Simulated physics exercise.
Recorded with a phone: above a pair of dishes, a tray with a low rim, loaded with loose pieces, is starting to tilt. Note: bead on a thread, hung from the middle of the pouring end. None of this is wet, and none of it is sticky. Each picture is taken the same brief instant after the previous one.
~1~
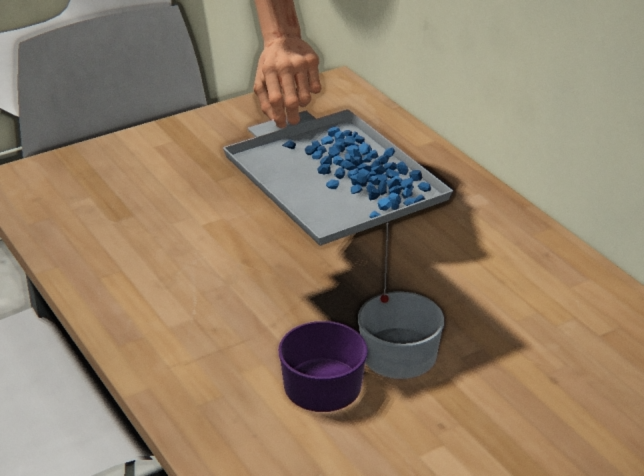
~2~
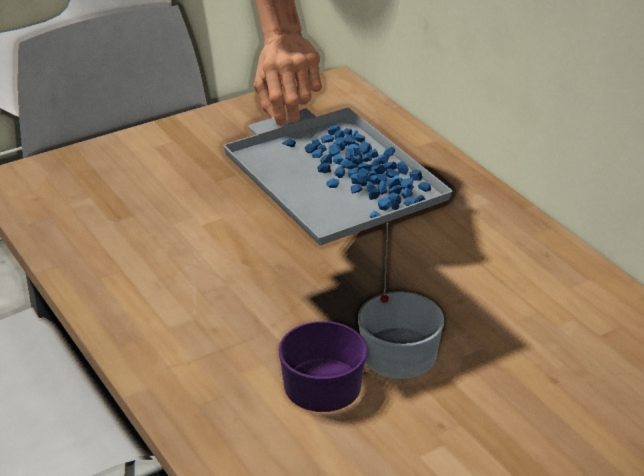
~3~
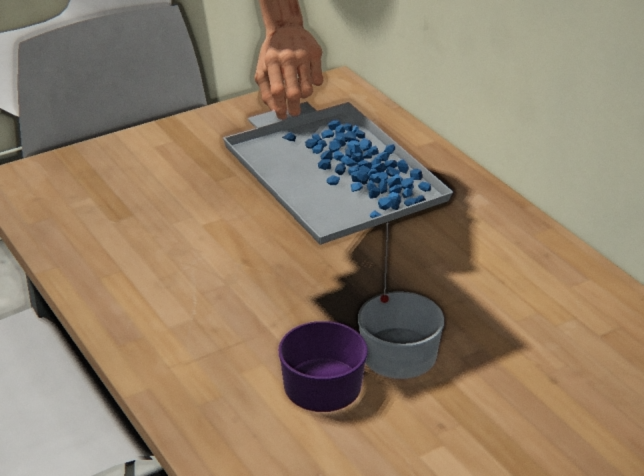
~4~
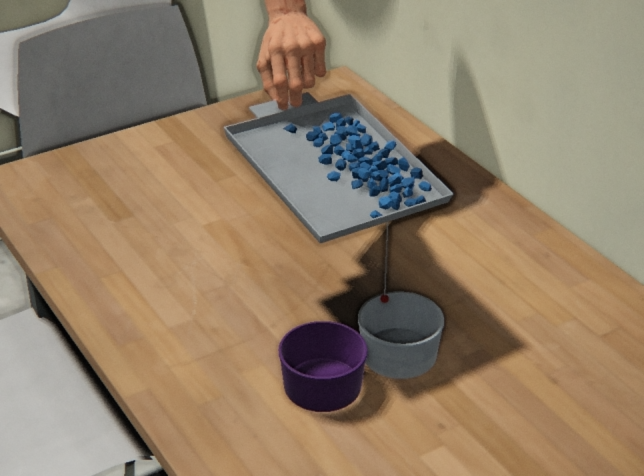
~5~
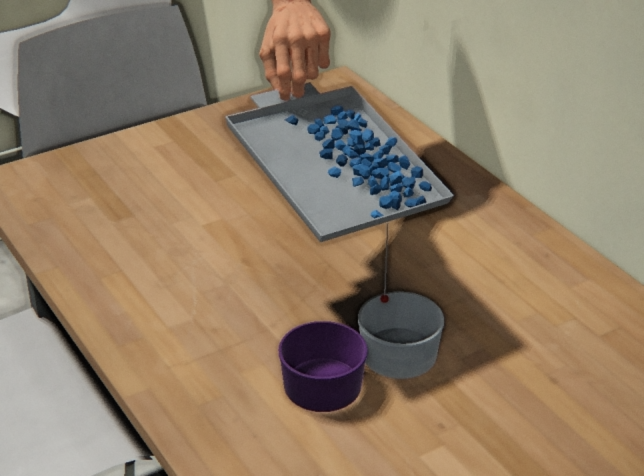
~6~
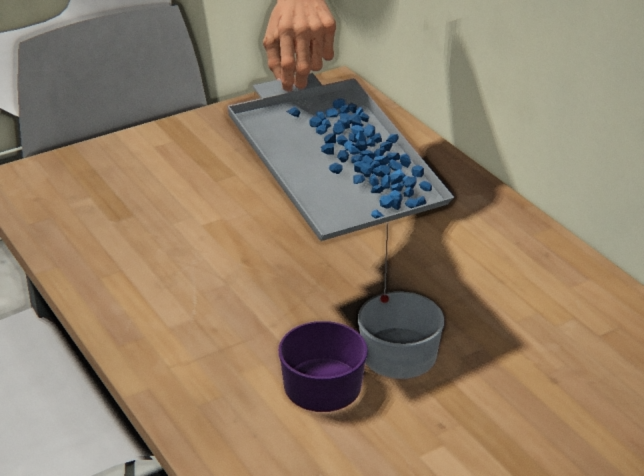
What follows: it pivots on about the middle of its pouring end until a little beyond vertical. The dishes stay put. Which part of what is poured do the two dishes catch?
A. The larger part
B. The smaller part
B, the smaller part.
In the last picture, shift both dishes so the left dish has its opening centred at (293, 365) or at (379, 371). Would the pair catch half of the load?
First try: A minority; second try: A minority.
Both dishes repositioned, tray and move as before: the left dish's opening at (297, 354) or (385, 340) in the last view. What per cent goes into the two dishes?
10 per cent the first time, 80 per cent the second time.
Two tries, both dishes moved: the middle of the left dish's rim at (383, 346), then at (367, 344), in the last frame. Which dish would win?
First try, the rightmost dish; second try, the rightmost dish.
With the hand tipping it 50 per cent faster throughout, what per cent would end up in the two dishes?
I'd say near 20 per cent.
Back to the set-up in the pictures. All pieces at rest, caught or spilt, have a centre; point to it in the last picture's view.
Resting centre, last picture - approx. (443, 339).
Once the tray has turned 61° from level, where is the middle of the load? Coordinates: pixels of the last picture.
I'd mark the middle close to (412, 167).
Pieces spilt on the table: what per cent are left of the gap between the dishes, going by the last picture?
That would be roughly 0 per cent.
Soon, tray tipped steeply; nearly all on the tray; a stray few in the air.
A while on, tray tipped past a quarter turn; about a quarter on the tray; about a quarter in the right dish; about a third outside both; about a quarter in the air.
Towards the end, tray tipped past a quarter turn; about a third in the right dish; about two thirds outside both.
Finally, tray tipped past a quarter turn; none in the left dish; about a third in the right dish; about two thirds outside both.
